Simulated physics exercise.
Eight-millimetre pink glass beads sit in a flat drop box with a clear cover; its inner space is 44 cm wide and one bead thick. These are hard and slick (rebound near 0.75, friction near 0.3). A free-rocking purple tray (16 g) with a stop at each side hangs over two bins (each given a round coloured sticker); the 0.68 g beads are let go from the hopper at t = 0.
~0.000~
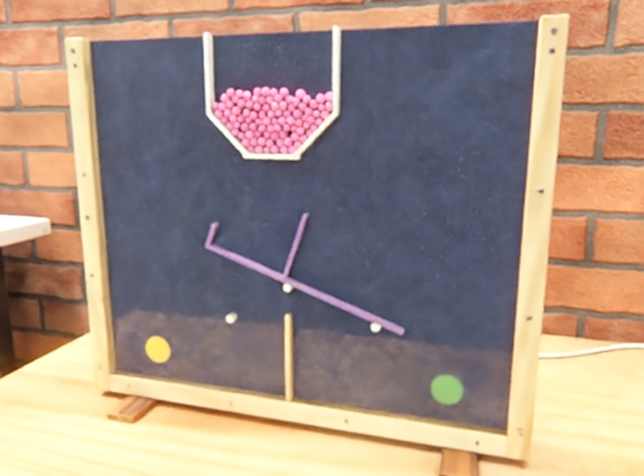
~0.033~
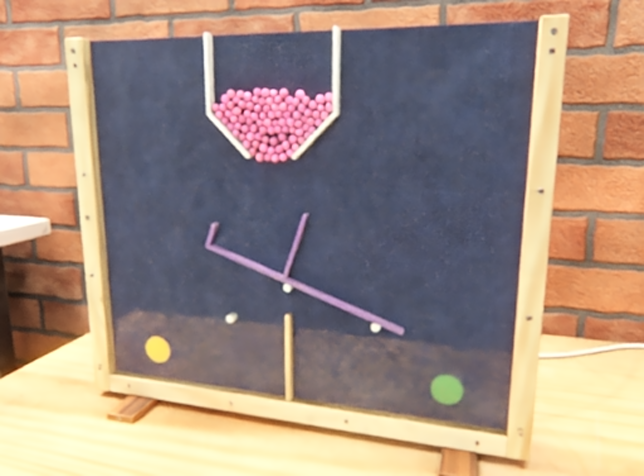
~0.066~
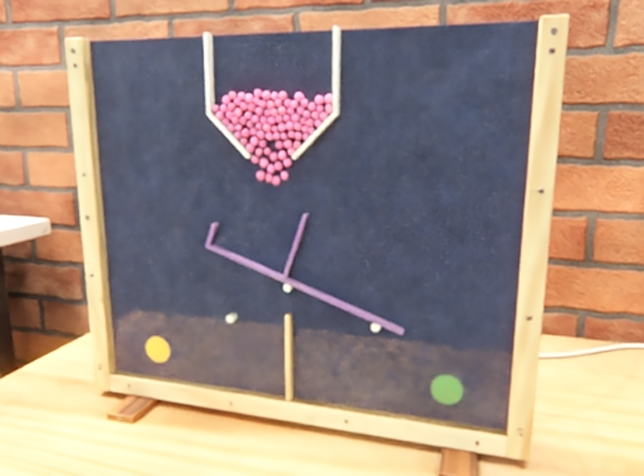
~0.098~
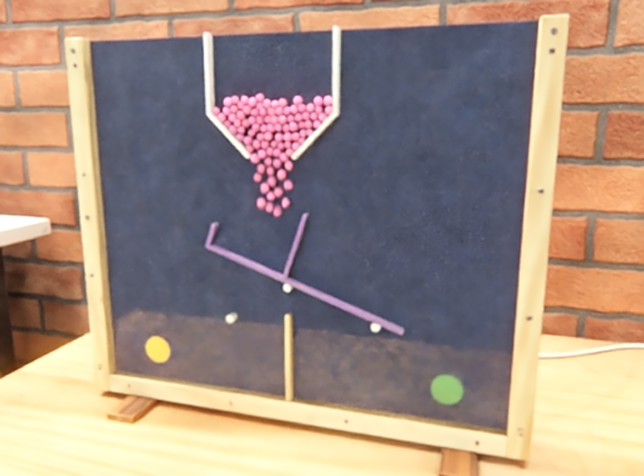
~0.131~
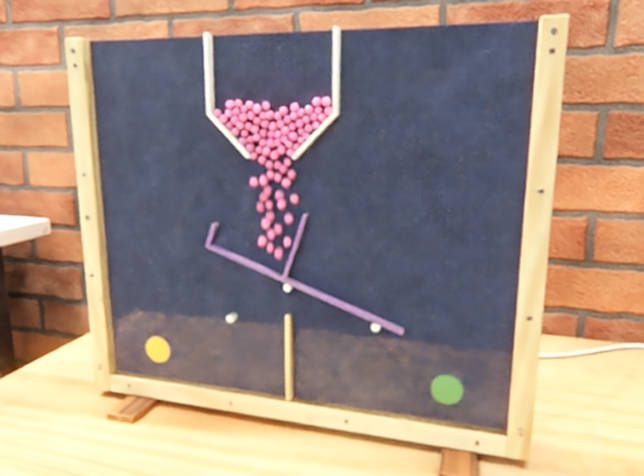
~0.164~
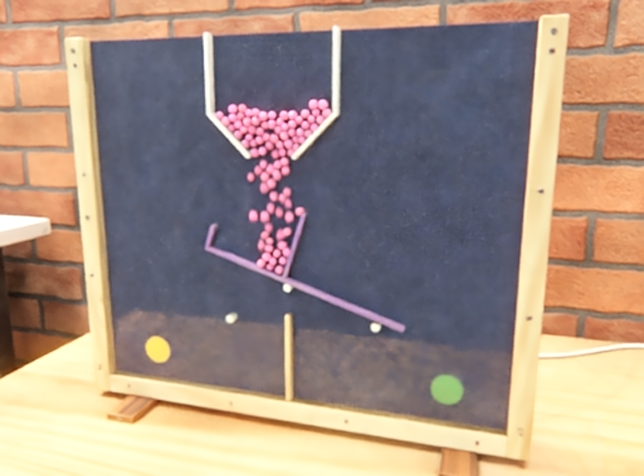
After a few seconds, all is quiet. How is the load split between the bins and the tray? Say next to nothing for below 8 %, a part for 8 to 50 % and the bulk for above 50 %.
At rest: Green bin very little, yellow bin a moderate portion, tray more than half.
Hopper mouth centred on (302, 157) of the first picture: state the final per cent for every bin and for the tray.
Green bin 35, yellow bin 25, tray 40.
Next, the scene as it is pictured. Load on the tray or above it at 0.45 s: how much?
My estimate is around 80 in a hundred.
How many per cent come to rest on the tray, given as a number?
70 %.
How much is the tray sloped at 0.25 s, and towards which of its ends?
About 10°, right end down.
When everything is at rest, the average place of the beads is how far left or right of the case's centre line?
6 cm left.
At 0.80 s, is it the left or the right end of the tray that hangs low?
Left.
After 0.25 s 65 % have left the hopper; tray right end down 8°; on or over it 65 %, past it to the left 0 %, to the right 0 %.
After 0.45 s 100 % have left the hopper; tray left end down 32°; on or over it 80 %, past it to the left 20 %, to the right 0 %.
After 0.80 s 100 % have left the hopper; tray left end down 32°; on or over it 70 %, past it to the left 30 %, to the right 0 %.
At rest by 1.8 s, green bin 0 %, yellow bin 30 %, tray 70 %; tray left end down 32°.
